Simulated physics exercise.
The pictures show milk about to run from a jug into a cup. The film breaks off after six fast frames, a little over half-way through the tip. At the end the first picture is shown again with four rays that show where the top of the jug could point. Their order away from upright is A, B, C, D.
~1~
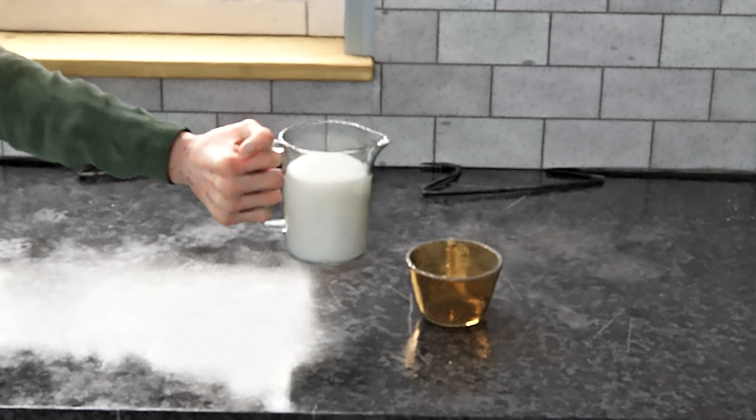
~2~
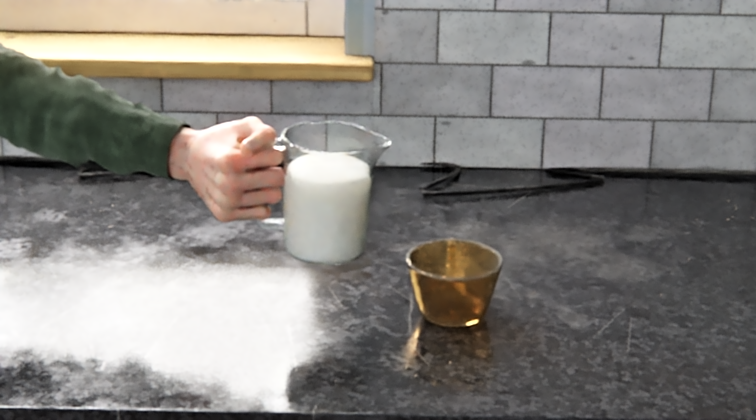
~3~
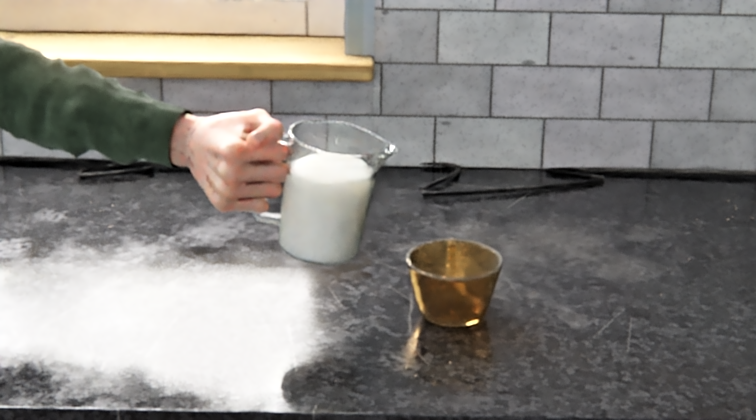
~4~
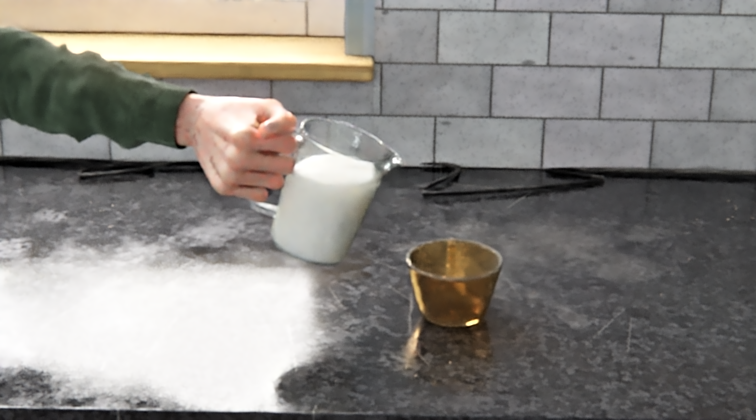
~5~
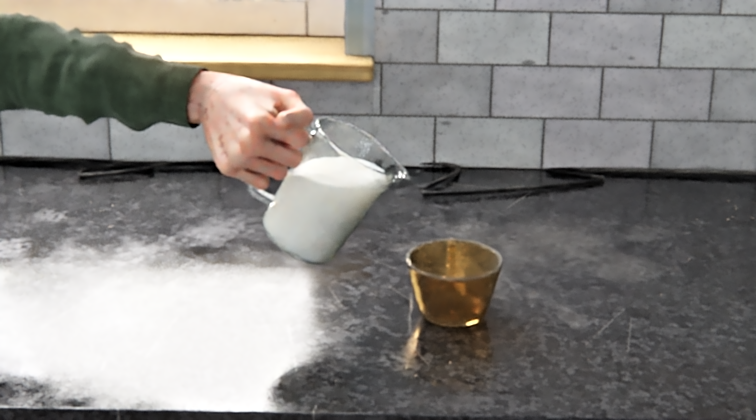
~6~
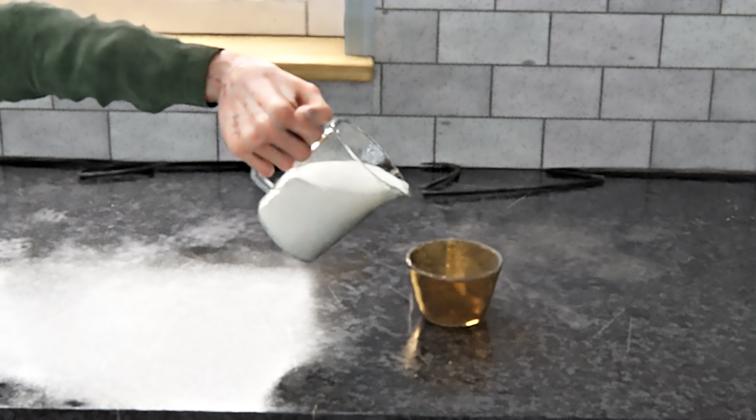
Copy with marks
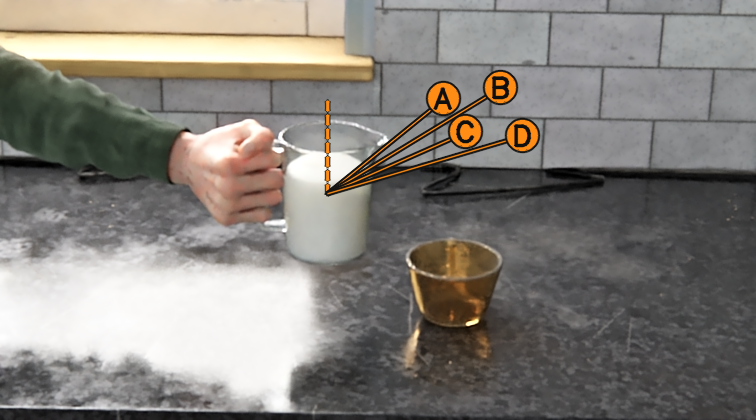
A hand in a green sleeve held a glass jug of milk upright over a dark speckled counter, then steadily tilted it to the right, its lip lowering near a small amber cup.
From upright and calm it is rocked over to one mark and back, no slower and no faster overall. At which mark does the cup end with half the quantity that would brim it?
It is C.
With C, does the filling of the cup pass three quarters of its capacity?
No, less.
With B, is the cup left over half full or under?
Under.
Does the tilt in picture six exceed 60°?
No, it does not.
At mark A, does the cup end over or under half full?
Under half.
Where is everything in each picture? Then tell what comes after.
The first frame shows upright, lip at (388, 141); rim of the cup round (455, 258); nothing has left yet.
The second frame shows tipped about 2°, lip at (390, 143); nothing has left yet.
The third frame shows tipped about 9°, lip at (395, 150); nothing has left yet.
The fourth frame shows tipped about 19°, lip at (402, 162); nothing has left yet.
The fifth frame shows tipped about 31°, lip at (408, 177); nothing has left yet.
The sixth frame shows tipped about 43°, lip at (410, 194); nothing has left yet.
In orange, A at (430, 110); B at (485, 97); C at (450, 139); D at (506, 140).
With A, the cup ends with about 18 % of what it can hold.
With B, the cup ends with about 33 % of what it can hold.
With C, the cup ends with about 53 % of what it can hold.
With D, the cup ends with about 71 % of what it can hold; 5 % of the milk is spilt.
